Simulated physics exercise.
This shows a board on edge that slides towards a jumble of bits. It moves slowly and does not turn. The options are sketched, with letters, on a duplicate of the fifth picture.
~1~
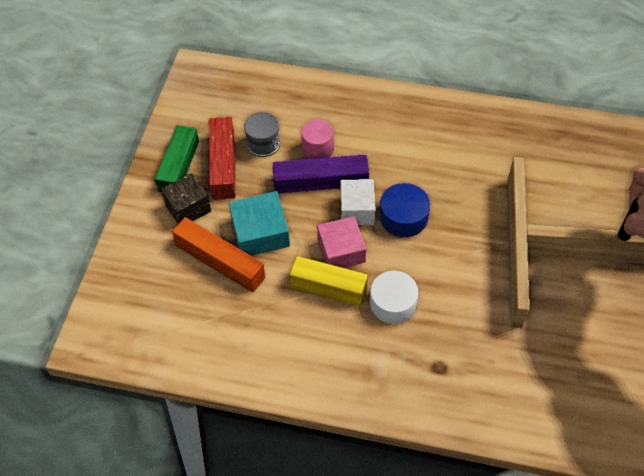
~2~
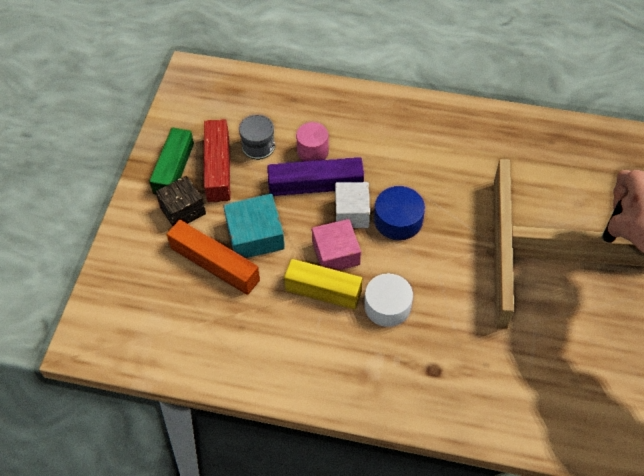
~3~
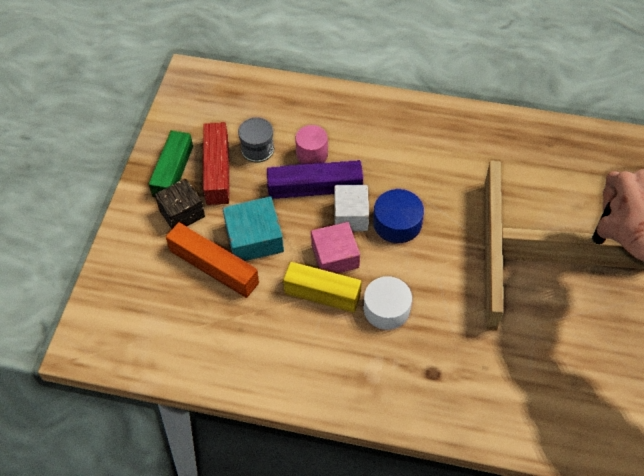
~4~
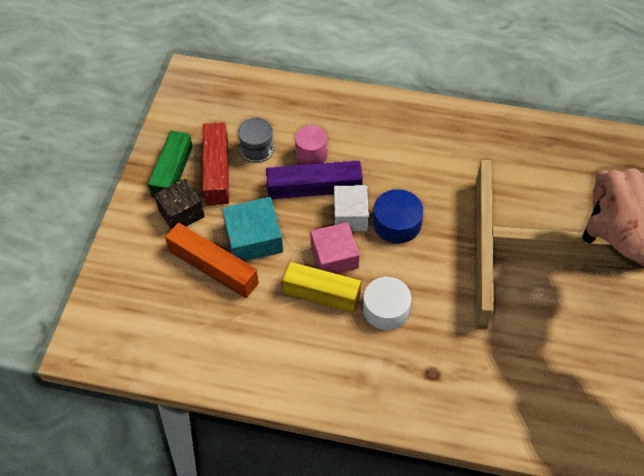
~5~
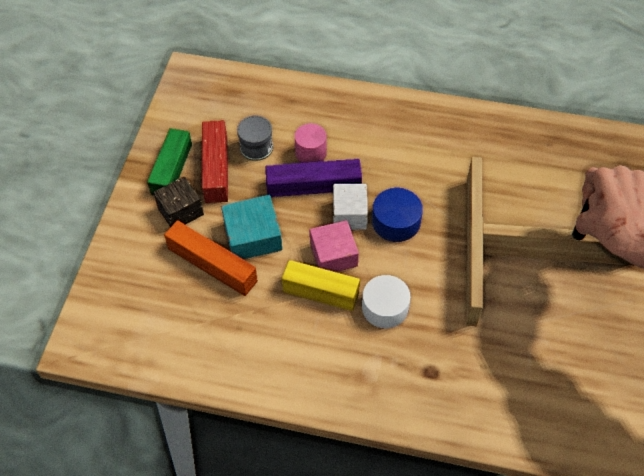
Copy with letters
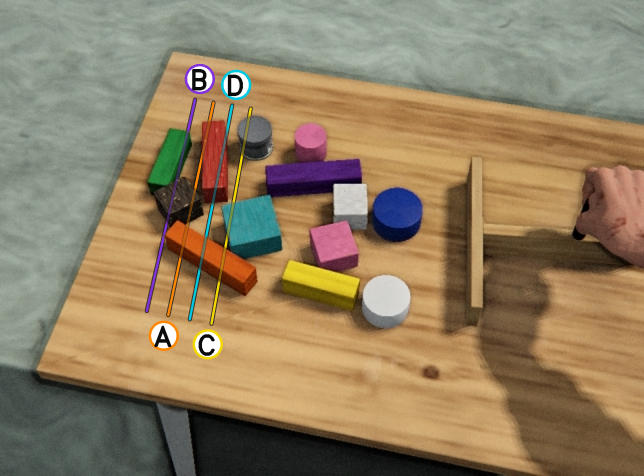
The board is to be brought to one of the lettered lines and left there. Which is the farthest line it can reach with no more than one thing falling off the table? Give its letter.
No farther than C.
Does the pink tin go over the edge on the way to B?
By then, no.
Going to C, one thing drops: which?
The green stick goes over.
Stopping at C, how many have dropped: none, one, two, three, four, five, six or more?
One.
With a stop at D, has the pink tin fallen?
By then, no.
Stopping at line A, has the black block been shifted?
Yes.
On the copy, A at (193, 200); B at (173, 197); C at (233, 208); D at (213, 204).
On C. First, board (388, 212); white tin (352, 298); yellow stick (294, 281).
Then, board (301, 197); green stick (165, 161); black block (167, 202).
Finally, board (234, 185); green stick over the edge; red bar (138, 142); one fallen.
By contrast, A drops three; B drops four; D drops two.
